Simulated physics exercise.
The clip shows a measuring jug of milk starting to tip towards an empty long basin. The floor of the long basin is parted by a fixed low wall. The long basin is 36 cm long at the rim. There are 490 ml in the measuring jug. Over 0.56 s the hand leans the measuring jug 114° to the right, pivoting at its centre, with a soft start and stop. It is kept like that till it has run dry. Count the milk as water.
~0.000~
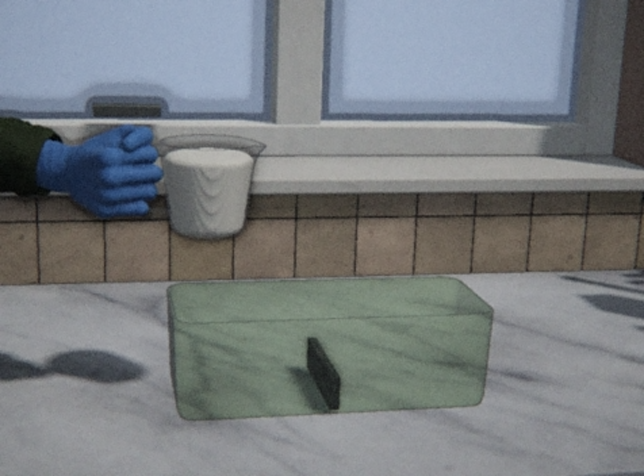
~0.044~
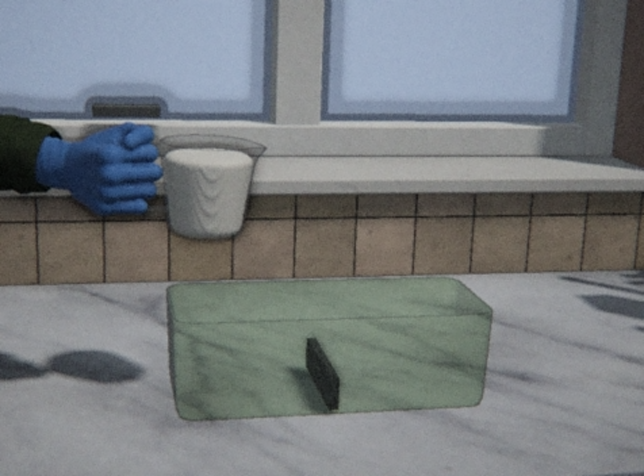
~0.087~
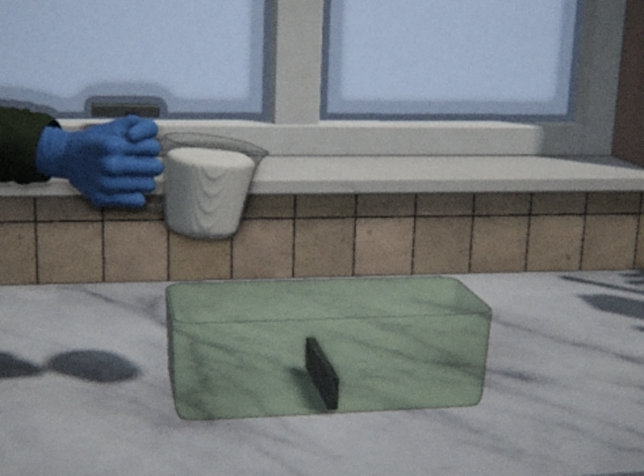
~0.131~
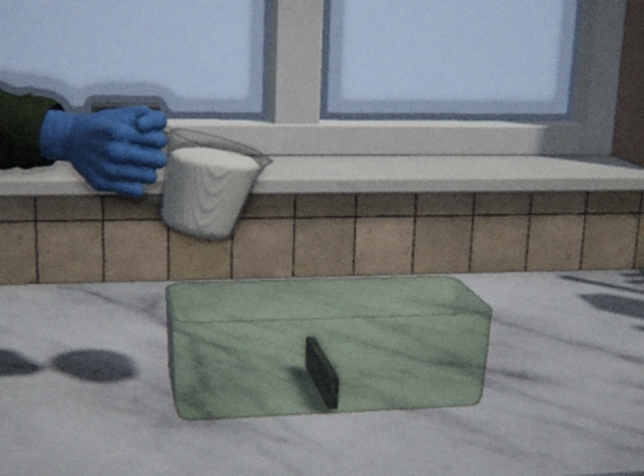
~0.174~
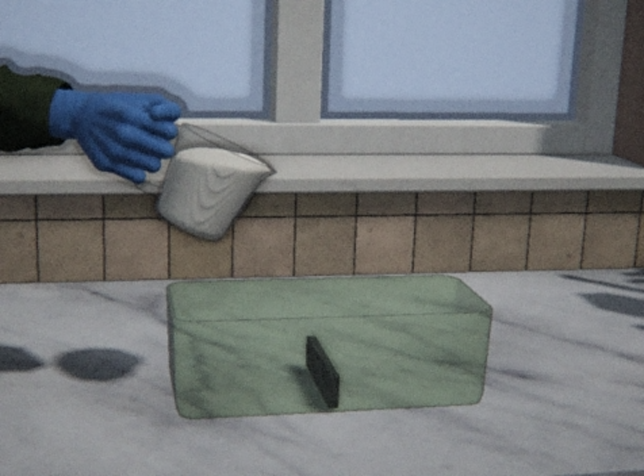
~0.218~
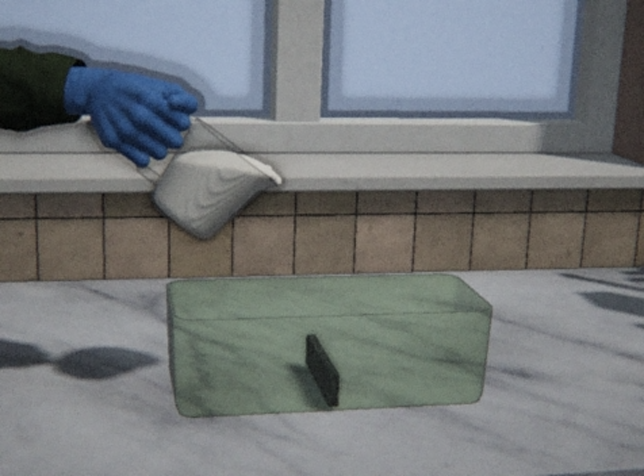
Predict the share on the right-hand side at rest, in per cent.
About 21 per cent.
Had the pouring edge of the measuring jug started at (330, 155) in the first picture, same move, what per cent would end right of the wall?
In that case some 95 per cent.
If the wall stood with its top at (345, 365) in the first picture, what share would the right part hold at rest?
In that case some 10 per cent.
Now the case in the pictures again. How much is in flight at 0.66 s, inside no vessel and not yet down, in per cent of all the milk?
About 6 per cent.
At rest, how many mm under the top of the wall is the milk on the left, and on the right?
Some 22 mm on the left and 34 mm on the right.
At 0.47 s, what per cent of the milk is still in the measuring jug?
Some 36 per cent.
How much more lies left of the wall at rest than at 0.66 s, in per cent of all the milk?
Some 1 per cent.
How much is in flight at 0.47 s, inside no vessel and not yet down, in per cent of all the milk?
Near 30 in a hundred.
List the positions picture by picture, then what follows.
The first frame shows tilt 0°; pouring edge (266, 144); surface from (163, 156) to (253, 156); the long basin's rim runs from (171, 305) to (475, 296); the wall's top is at (323, 358).
The second frame shows tilt 2°; pouring edge (267, 146); surface from (164, 155) to (252, 157).
The third frame shows tilt 7°; pouring edge (269, 151); surface from (168, 152) to (254, 157).
The fourth frame shows tilt 15°; pouring edge (273, 159); surface from (170, 153) to (259, 161).
The fifth frame shows tilt 25°; pouring edge (277, 171); surface from (173, 158) to (268, 164).
The sixth frame shows tilt 38°; pouring edge (278, 184); surface from (168, 168) to (268, 171); 2 per cent is over the edge.
By 0.47 s the tilt is 107° and 35 per cent is still to pour, 23 is left of the wall and 13 right of it.
By 0.66 s the tilt is 114° and 3 per cent is still to pour, 75 is left of the wall and 17 right of it.
By 0.85 s the tilt is 114° and 0 per cent is still to pour, 75 is left of the wall and 20 right of it.
By 1.06 s the tilt is 114° and 0 per cent is still to pour, 75 is left of the wall and 21 right of it.
At rest 75 per cent lies left of the wall, 21 right of it and 4 outside.
